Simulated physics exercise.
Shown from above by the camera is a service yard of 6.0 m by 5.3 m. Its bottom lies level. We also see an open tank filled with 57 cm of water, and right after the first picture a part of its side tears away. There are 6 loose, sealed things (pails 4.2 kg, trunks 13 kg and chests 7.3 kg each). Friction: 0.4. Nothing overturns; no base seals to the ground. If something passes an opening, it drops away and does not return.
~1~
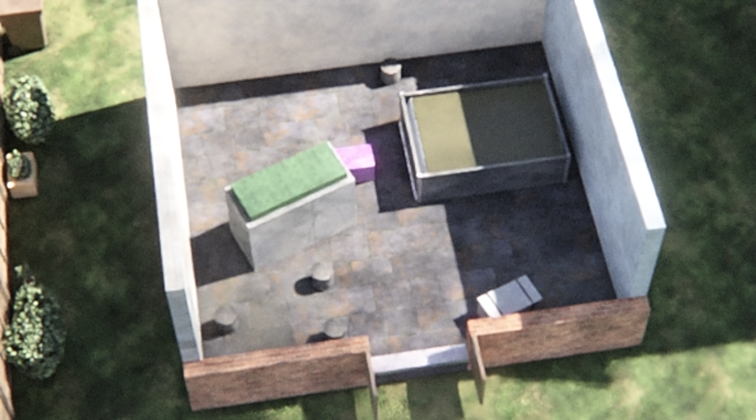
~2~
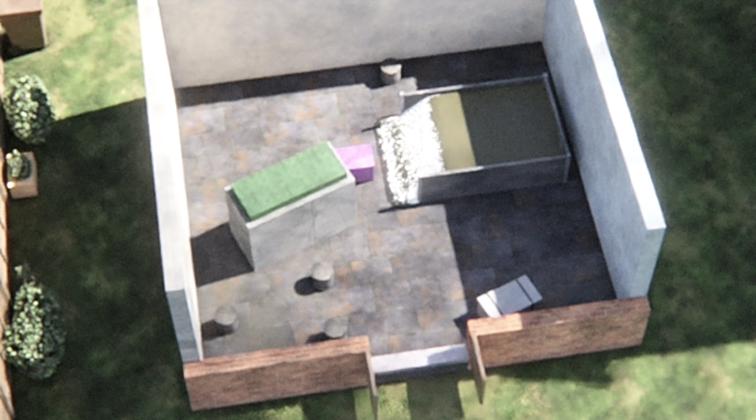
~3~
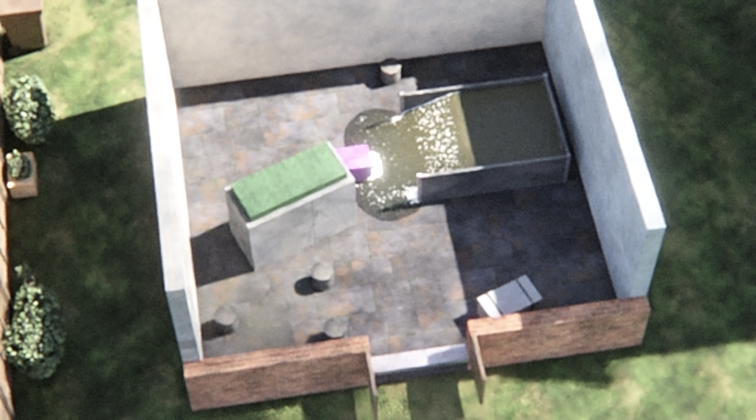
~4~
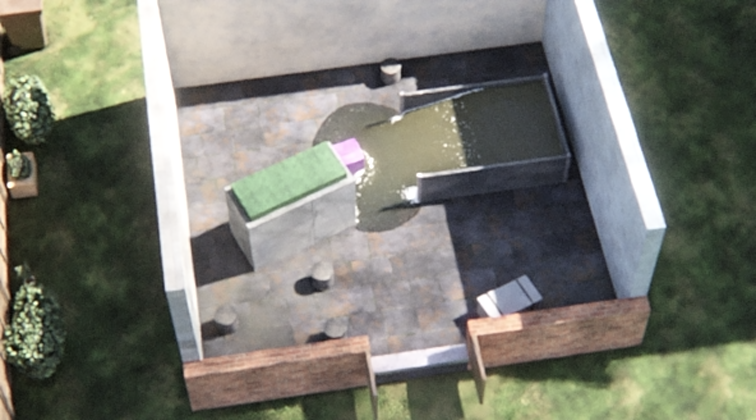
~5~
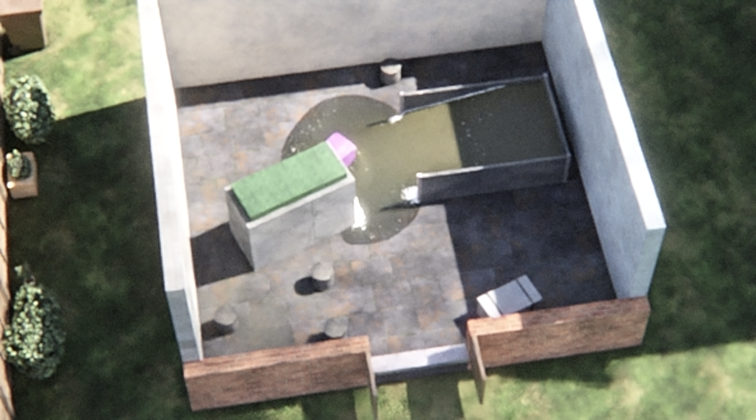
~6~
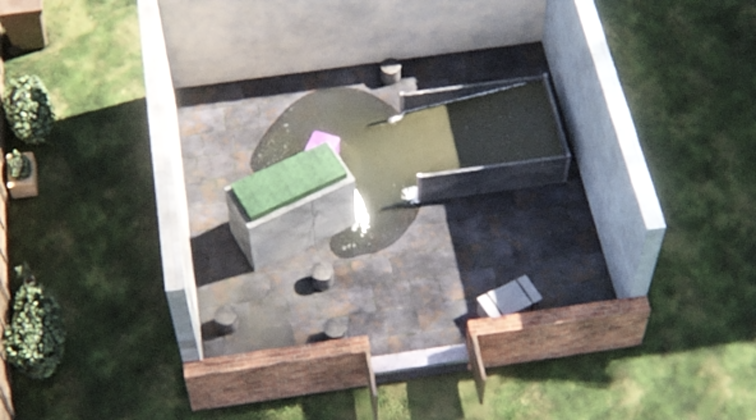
Water bursts from the left side of a gray open tank in a walled, stone-paved yard seen from above, with grass and shrubs outside. A green-topped block stands left of the tank, a small purple box between them, stubby gray trunks and a pale box nearer the front. Foaming at first, the water spreads leftward around the block, carrying the purple box left and slightly back behind it.
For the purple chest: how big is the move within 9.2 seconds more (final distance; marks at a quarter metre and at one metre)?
By the end, the purple chest is taken a long way.
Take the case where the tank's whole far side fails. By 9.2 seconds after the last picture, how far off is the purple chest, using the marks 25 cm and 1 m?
In that scenario the purple chest would have shifted only slightly.
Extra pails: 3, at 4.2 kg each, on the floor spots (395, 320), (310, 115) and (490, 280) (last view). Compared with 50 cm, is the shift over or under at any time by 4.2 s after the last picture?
Going through them in the order asked, they come out clear of the mark, clear of the mark and shy of the mark.
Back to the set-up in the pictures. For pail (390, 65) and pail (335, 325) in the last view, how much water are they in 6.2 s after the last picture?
Depth approx. 4 cm / 6 cm.
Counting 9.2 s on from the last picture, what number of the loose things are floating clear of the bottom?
Count: 4.
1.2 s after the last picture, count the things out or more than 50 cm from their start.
The count is 1.
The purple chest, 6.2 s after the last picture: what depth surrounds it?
Depth approx. 6 cm.
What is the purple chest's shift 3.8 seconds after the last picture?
It has shifted about 300 cm.
Then, 1.2 s after the last picture the purple chest is near (195, 144), 2.4 m from its start, afloat; 0 of 6 are out; 1 afloat.
Then, 3.8 s after the last picture the purple chest is near (226, 305), 3.1 m from its start, afloat; 0 of 6 are out; 3 afloat.
Then, 6.2 s after the last picture the purple chest is near (408, 272), 2.2 m from its start, afloat; 0 of 6 are out; 3 afloat.
Then, 9.2 s after the last picture the purple chest is near (579, 223), 3.5 m from its start, afloat; 0 of 6 are out; 4 afloat.
